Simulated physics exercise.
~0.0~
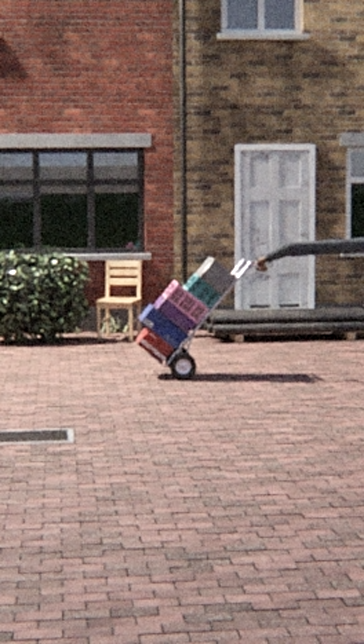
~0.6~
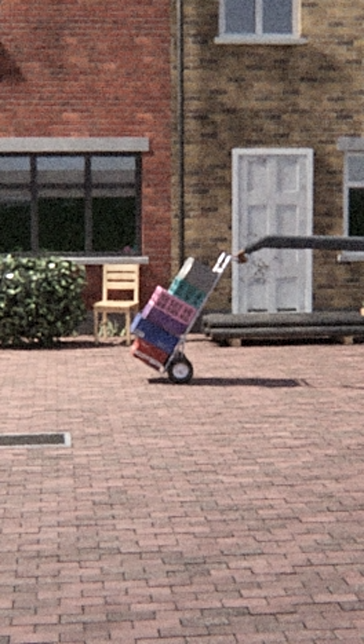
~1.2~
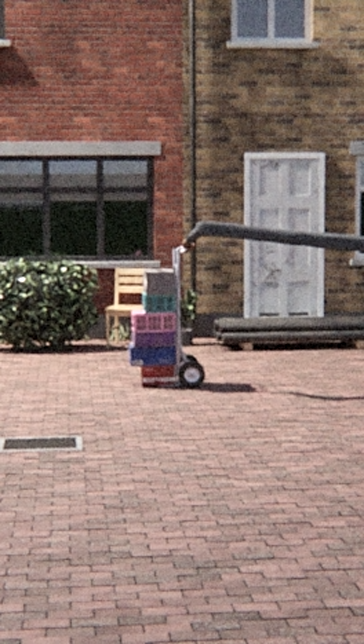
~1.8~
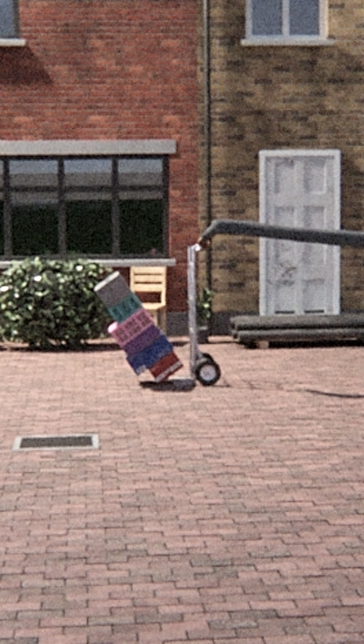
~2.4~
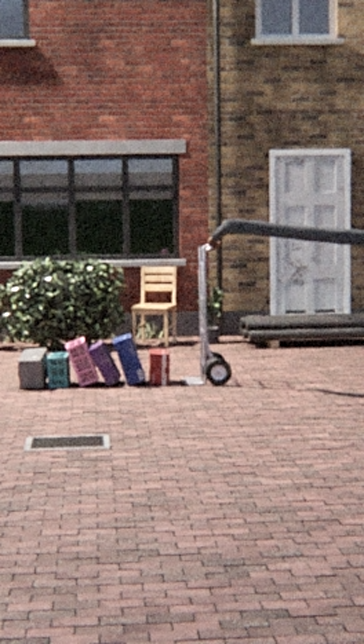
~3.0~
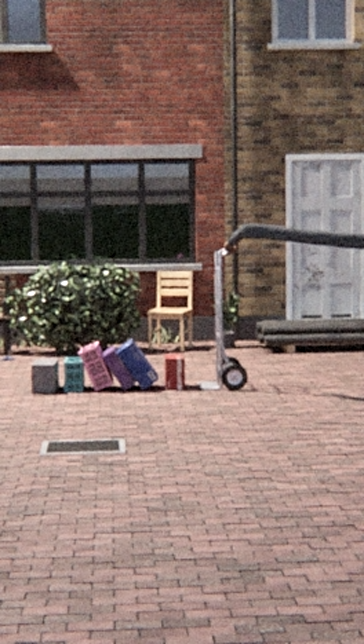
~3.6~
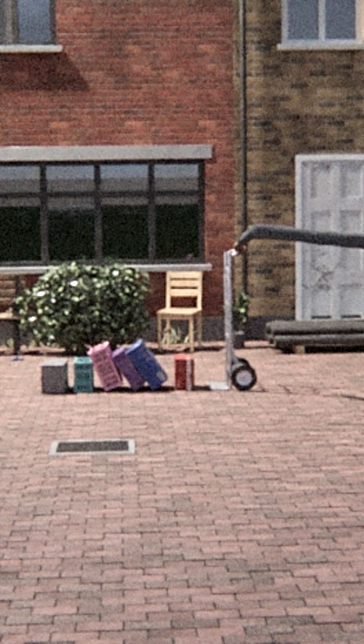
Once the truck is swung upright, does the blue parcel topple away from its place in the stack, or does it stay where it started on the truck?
The blue parcel topples away from its place. It tips to the left with the rest of the stack and ends up leaning beside the purple parcel.
